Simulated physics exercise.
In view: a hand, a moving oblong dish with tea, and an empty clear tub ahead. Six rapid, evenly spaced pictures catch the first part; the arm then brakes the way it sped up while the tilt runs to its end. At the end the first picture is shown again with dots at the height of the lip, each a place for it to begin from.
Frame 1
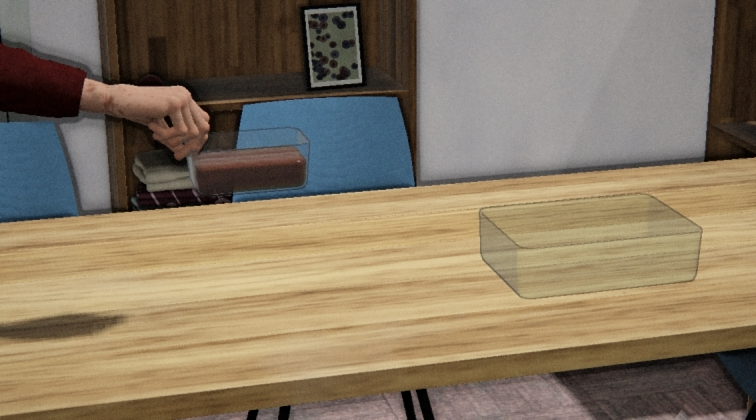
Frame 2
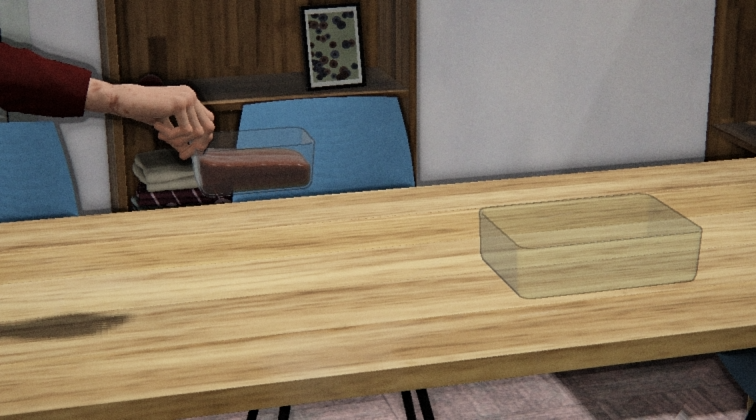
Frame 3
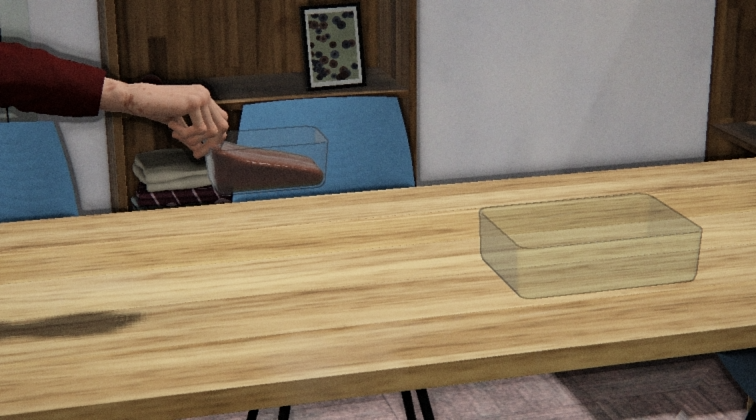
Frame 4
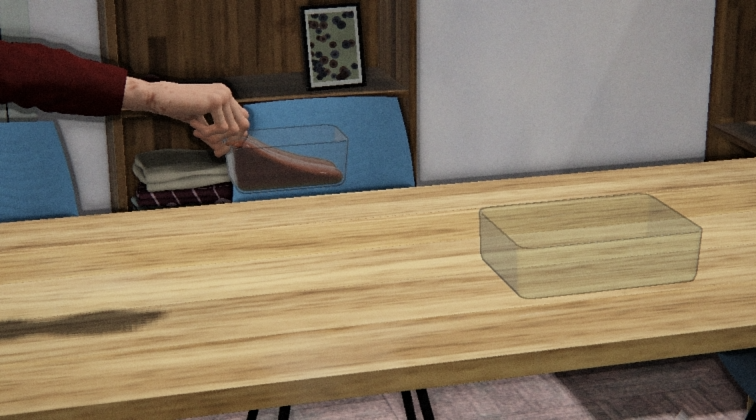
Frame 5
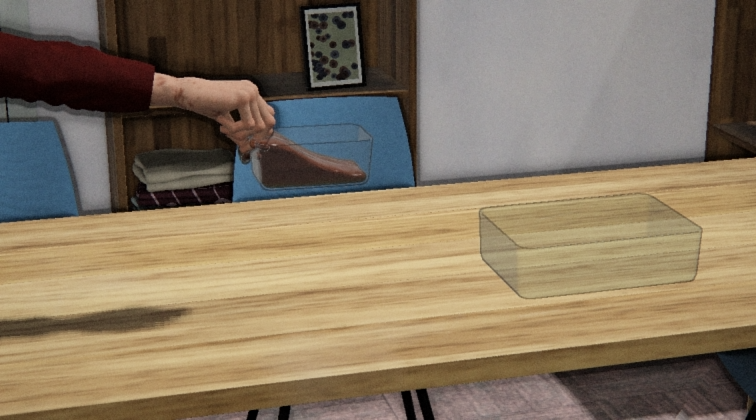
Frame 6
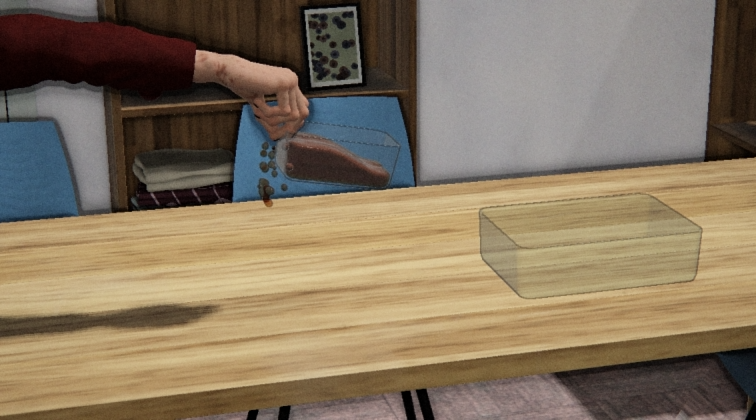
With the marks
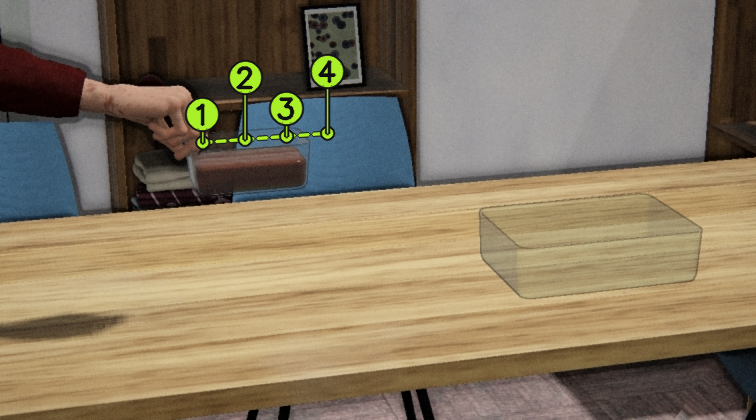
A hand in a dark red sleeve carries a clear oblong dish of reddish-brown tea rightward over the far side of a long wooden table, seen from slightly above by a still camera. Blue chairs, wooden shelves with folded cloths and a speckled picture stand behind, and an empty clear tub sits at right. The tea heaps, slopes and sloshes, then drops spill over the dish's left rim as it tilts slightly.
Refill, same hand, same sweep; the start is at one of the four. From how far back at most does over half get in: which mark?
4.
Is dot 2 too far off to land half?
Yes.
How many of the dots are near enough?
One of them.
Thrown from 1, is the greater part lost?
Yes.
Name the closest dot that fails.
That is dot 3.
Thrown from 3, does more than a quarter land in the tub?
Yes, clearly.
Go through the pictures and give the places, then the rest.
Upright, lip at (303, 135); tub from (517, 299) to (695, 279); nothing has left yet.
Upright, lip at (308, 134); nothing has left yet.
Upright, lip at (321, 133); nothing has left yet.
Upright, lip at (341, 132); tea is over the rim, down to (225, 142).
Upright, lip at (365, 131); tea is over the rim, down to (245, 161).
Tipped about 11°, lip at (393, 138); tea is over the rim, down to (268, 202).
On the marked copy, 1 at (202, 142); 2 at (245, 139); 3 at (286, 136); 4 at (327, 133).
Choosing 1, about 0 % lands in the tub, 100 % falls short.
Choosing 2, about 6 % lands in the tub, 92 % falls short.
Choosing 3, about 35 % lands in the tub, 59 % falls short and 5 % goes beside or beyond.
Choosing 4, about 66 % lands in the tub, 26 % falls short and 8 % goes beside or beyond.
